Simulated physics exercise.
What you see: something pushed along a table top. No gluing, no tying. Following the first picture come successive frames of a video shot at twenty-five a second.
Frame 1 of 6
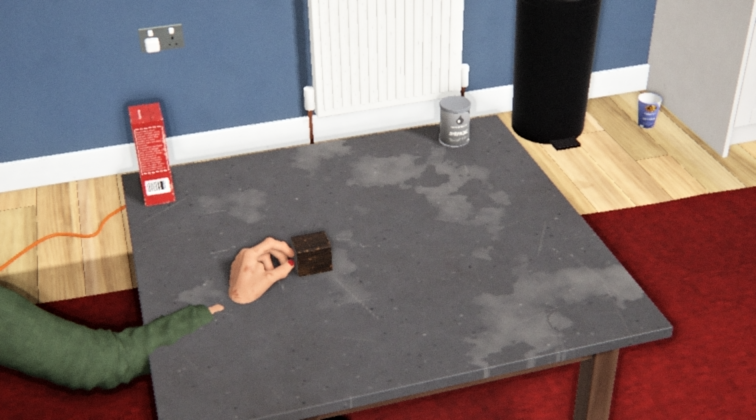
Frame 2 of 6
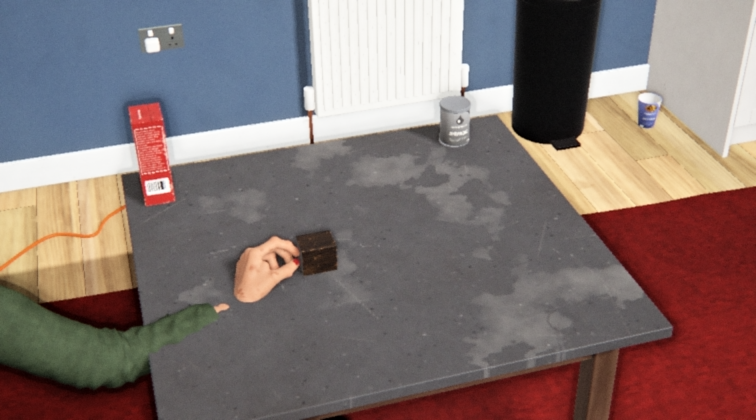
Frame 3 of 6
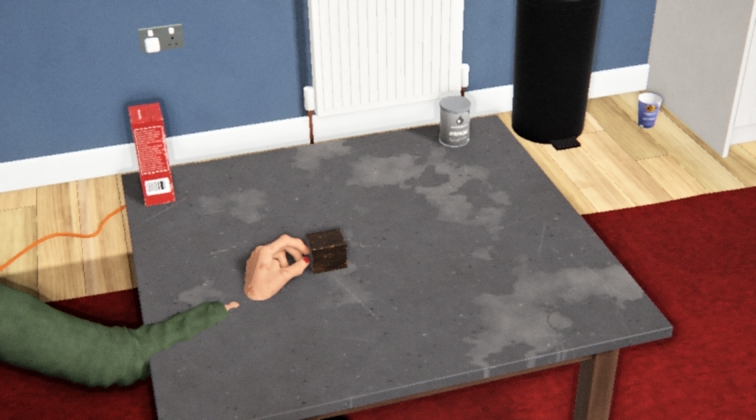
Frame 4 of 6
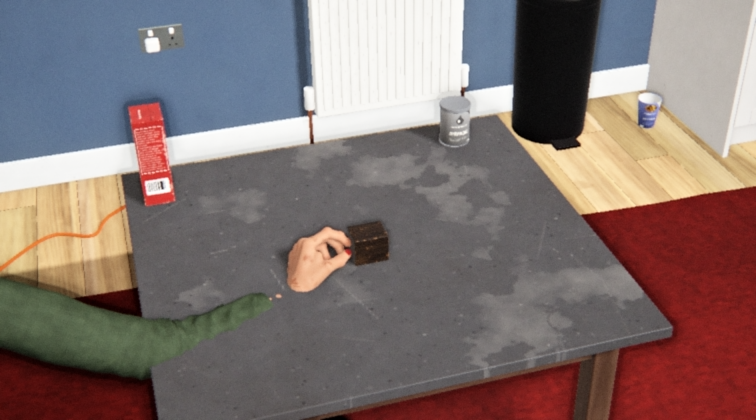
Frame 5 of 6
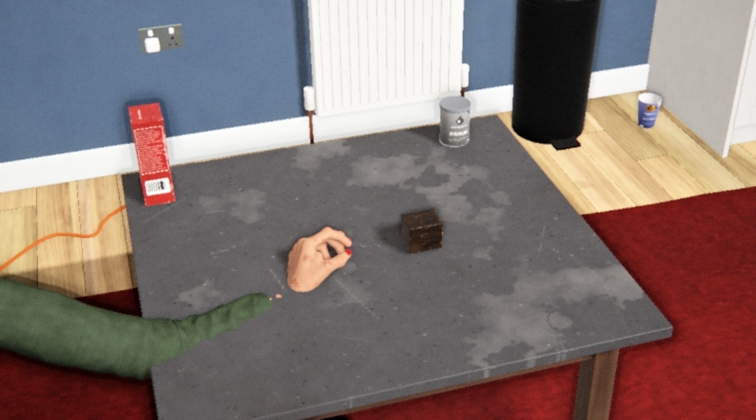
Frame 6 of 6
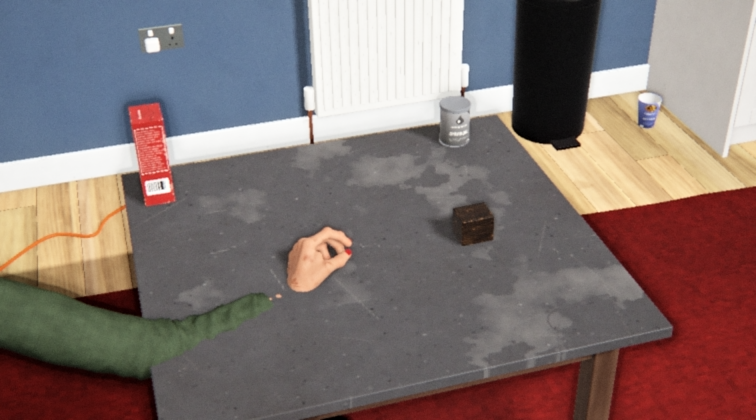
A hand pushes a dark block rightward across a gray table, and it slides away from the fingers.
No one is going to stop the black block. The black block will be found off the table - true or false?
True.
Then, 0.10 s past the last view, black block displaced well along near (580, 204).
Then, 0.30 s past the last view, black block now off the table.
Then, 0.50 s past the last view, things are still on the move.
Then, 0.70 s past the last view, as before.
Finally, off the table, black block.
